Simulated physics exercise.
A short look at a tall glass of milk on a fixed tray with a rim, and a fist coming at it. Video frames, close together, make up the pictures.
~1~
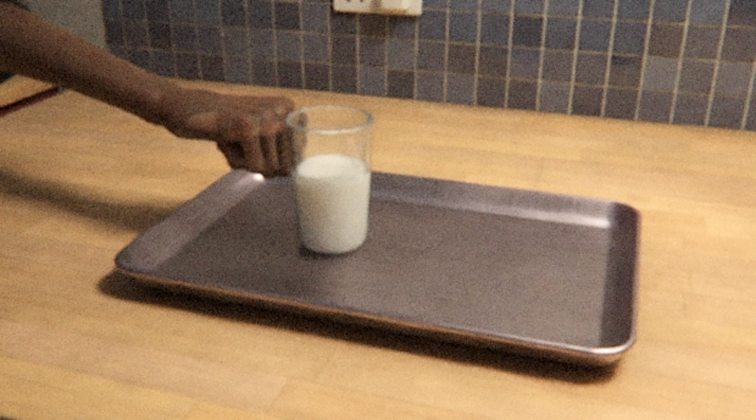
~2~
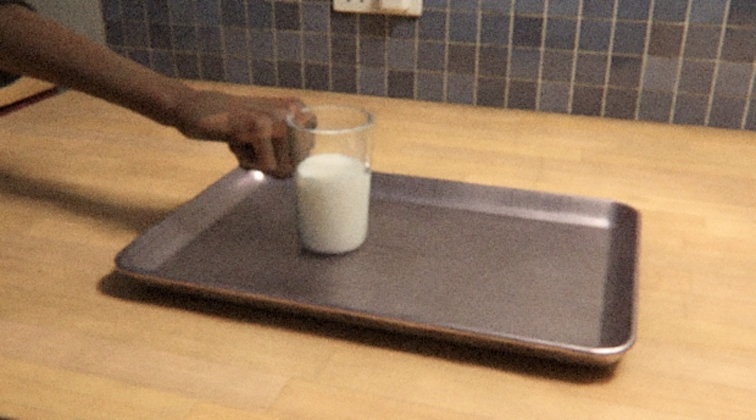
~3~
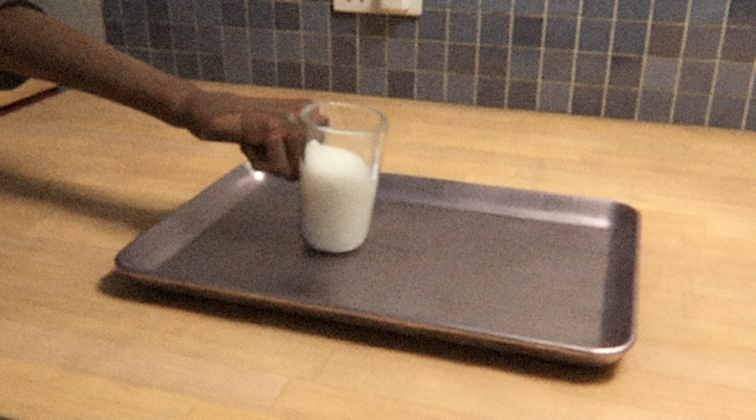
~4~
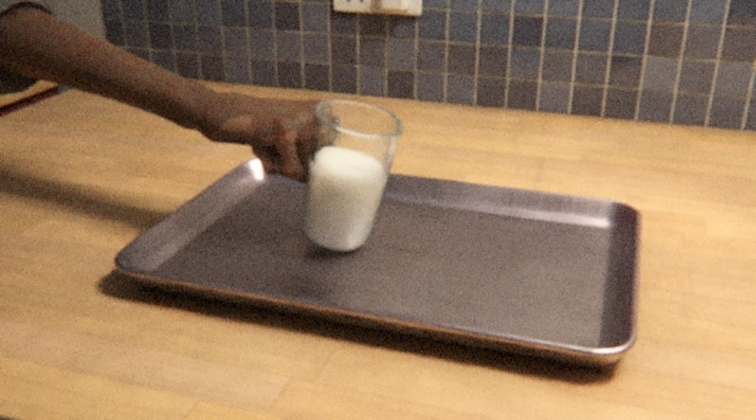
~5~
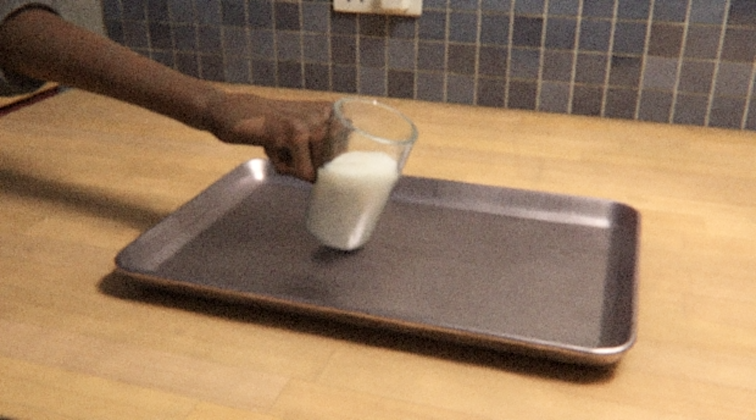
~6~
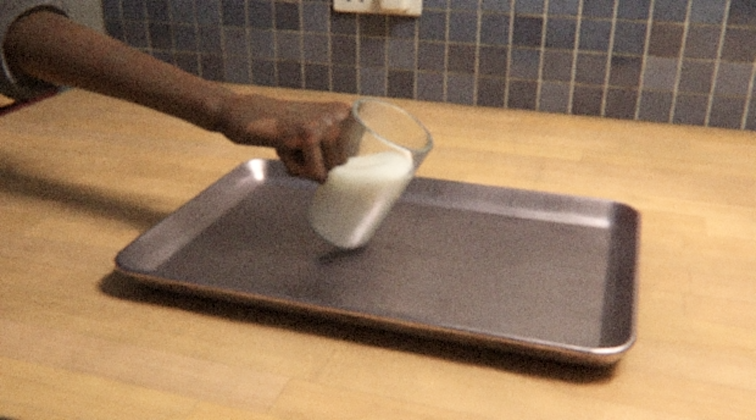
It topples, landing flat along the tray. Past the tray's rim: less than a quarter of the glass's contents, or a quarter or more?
A quarter or more.
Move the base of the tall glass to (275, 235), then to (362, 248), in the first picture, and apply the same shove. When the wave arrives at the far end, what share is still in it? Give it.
Near 55 in a hundred first, near 80 in a hundred second.
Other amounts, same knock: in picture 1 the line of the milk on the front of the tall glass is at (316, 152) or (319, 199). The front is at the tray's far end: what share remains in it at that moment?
I'd say roughly 70 in a hundred, and then roughly 70 in a hundred.
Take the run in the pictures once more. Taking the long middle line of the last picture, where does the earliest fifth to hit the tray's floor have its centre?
I'd mark it somewhere roughly at pixel (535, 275).
A moment on, the tall glass is falling and 100 per cent is in the glass, 0 on the tray and 0 above or beyond its rim.
Next, the tall glass lies on its side and 89 per cent is in the glass, 4 on the tray and 7 above or beyond its rim.
Then the tall glass lies on its side and 49 per cent is in the glass, 40 on the tray and 11 above or beyond its rim.
Later the tall glass lies on its side and 23 per cent is in the glass, 44 on the tray and 32 above or beyond its rim.
At rest 67 per cent is held by tray and glass, 33 is off the tray.
